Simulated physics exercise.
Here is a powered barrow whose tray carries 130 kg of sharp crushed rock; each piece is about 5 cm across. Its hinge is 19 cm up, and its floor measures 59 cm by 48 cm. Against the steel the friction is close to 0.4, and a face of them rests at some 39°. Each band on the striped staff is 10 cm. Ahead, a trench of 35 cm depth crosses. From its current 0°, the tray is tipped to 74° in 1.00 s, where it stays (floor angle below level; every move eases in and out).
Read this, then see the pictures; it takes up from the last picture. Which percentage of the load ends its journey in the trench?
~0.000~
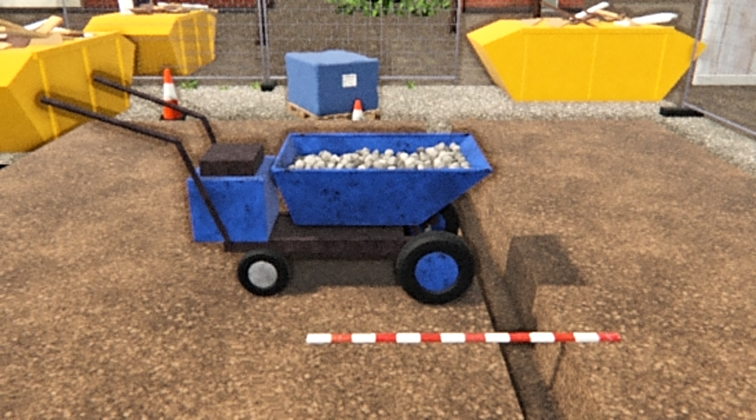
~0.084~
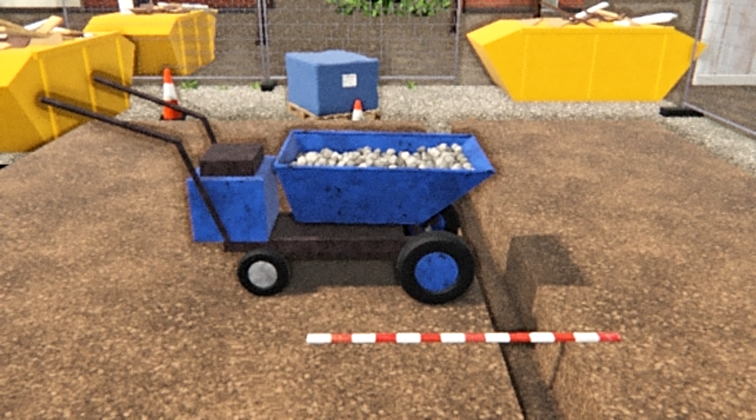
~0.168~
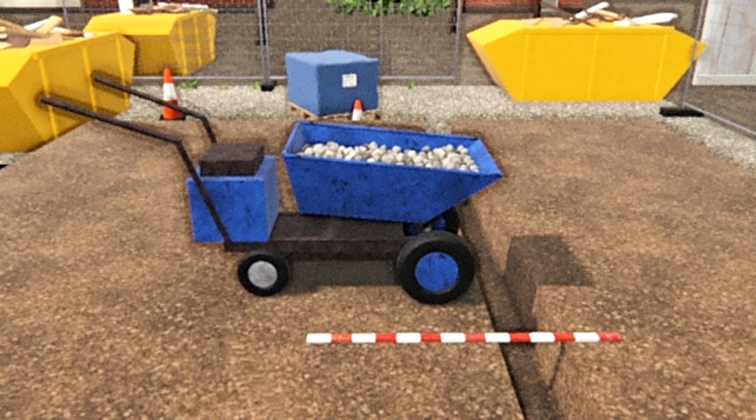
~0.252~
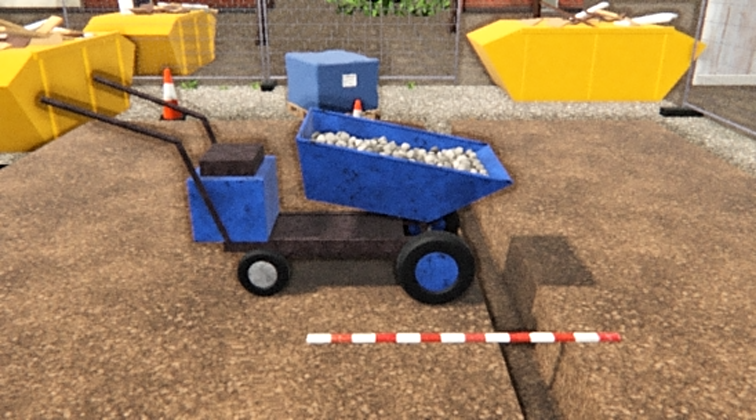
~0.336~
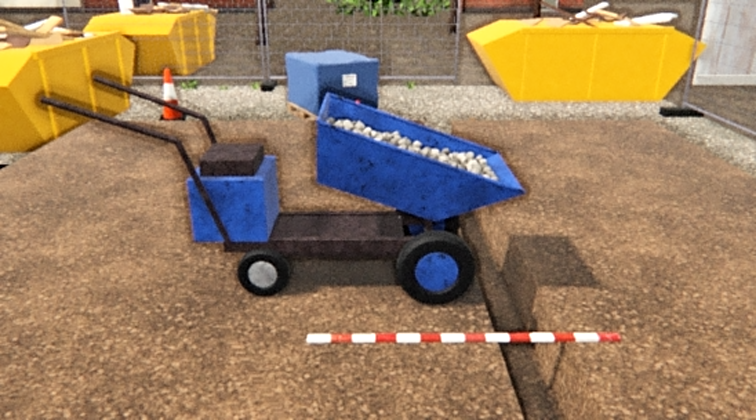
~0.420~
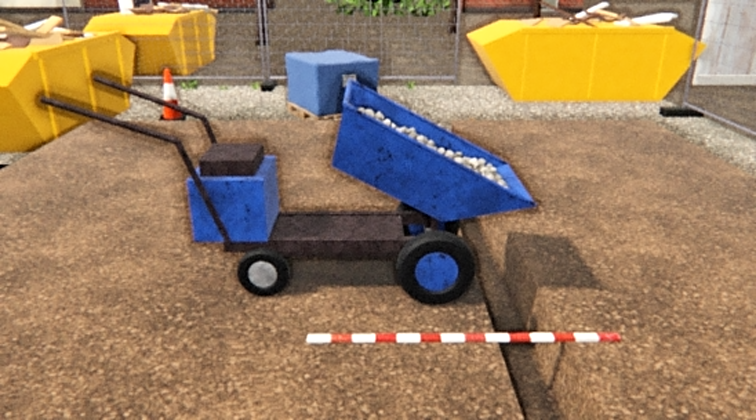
Roughly 2 per cent.
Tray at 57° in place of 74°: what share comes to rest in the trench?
Trench share: Approx. 15%.
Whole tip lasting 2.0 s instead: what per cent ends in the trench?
Then some 5 per cent would.
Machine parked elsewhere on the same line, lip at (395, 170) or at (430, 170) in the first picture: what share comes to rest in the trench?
85 and 85 %.
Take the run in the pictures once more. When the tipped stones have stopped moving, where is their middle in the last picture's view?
Roughly at pixel (589, 269).
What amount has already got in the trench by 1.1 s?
Some 0 per cent of the load by that point.
After 0.8 s the floor is at 62°; 100 % in the tray; the foremost stones are at (534, 235).
After 1.1 s the floor is at 74°; 66 % in the tray, 34 % past the trench; the foremost stones are at (608, 270).
After 1.5 s the floor is at 74°; 25 % in the tray, 75 % past the trench; the foremost stones are at (711, 273).
After 3.4 s the floor is at 74°; 20 % in the tray, 2 % in the trench, 78 % past the trench; the foremost stones are past the picture's edge.
